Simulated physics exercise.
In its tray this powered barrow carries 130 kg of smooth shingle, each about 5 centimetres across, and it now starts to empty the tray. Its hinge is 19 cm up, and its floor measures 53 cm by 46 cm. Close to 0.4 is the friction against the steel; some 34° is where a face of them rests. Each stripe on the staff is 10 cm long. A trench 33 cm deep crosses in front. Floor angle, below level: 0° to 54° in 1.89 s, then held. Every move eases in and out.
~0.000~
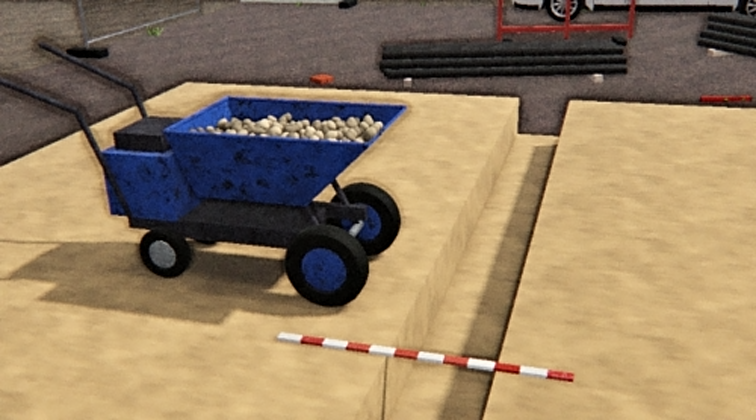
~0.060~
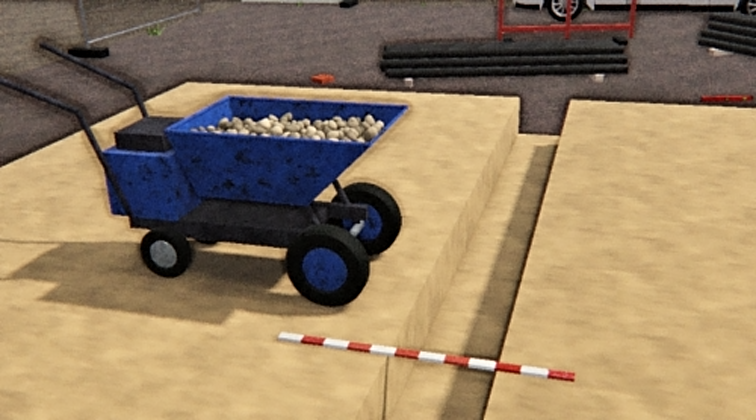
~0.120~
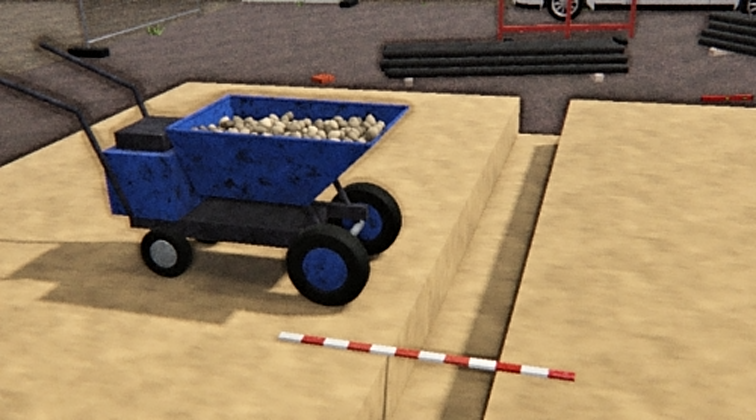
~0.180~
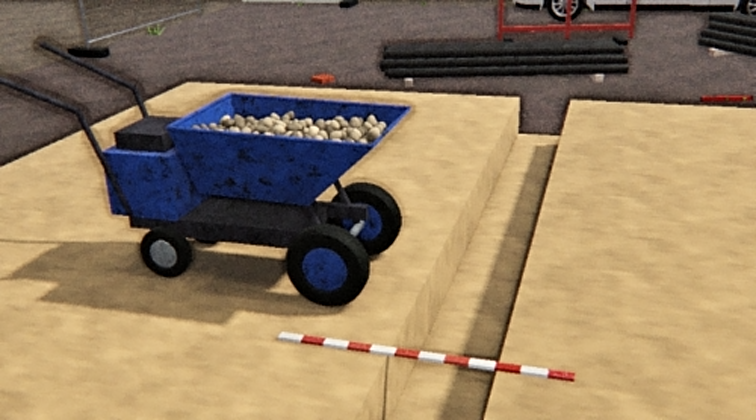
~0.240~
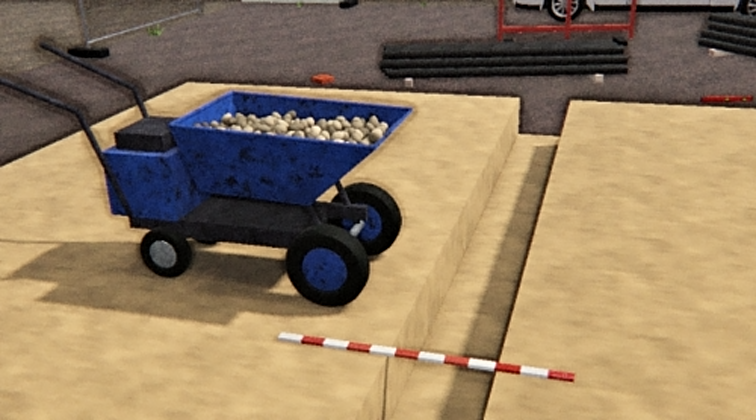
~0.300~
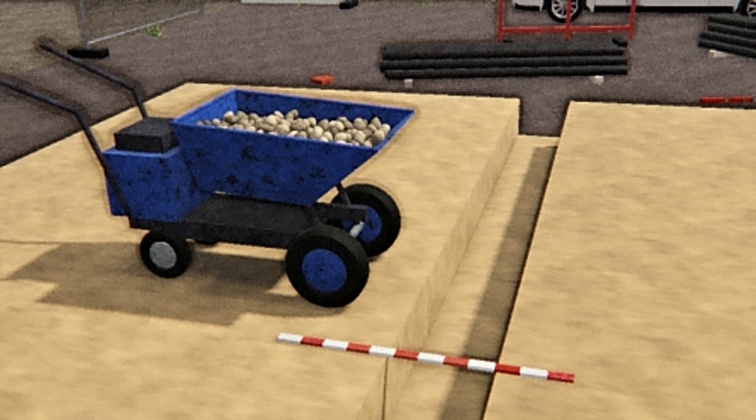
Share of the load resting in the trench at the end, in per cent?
58 per cent.
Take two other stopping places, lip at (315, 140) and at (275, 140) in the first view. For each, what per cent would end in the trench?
Roughly 90 per cent, then 75 per cent.
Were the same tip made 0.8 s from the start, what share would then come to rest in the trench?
Trench share: Approx. 45%.
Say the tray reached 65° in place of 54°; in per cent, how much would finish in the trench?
About 45%.
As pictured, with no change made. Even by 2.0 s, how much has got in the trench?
By that moment, roughly 15 per cent of the load.
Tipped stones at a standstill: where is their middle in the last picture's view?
Resting centre: About (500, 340).
After 1.4 s the floor is at 46°; 100 % in the tray; the foremost stones are at (459, 198).
After 2.0 s the floor is at 54°; 73 % in the tray, 16 % in the trench, 11 % past the trench; the foremost stones are at (570, 296).
After 2.3 s the floor is at 54°; 47 % in the tray, 24 % in the trench, 28 % past the trench; the foremost stones are at (660, 317).
After 4.3 s the floor is at 54°; 11 % in the tray, 58 % in the trench, 31 % past the trench; the foremost stones are at (751, 346).
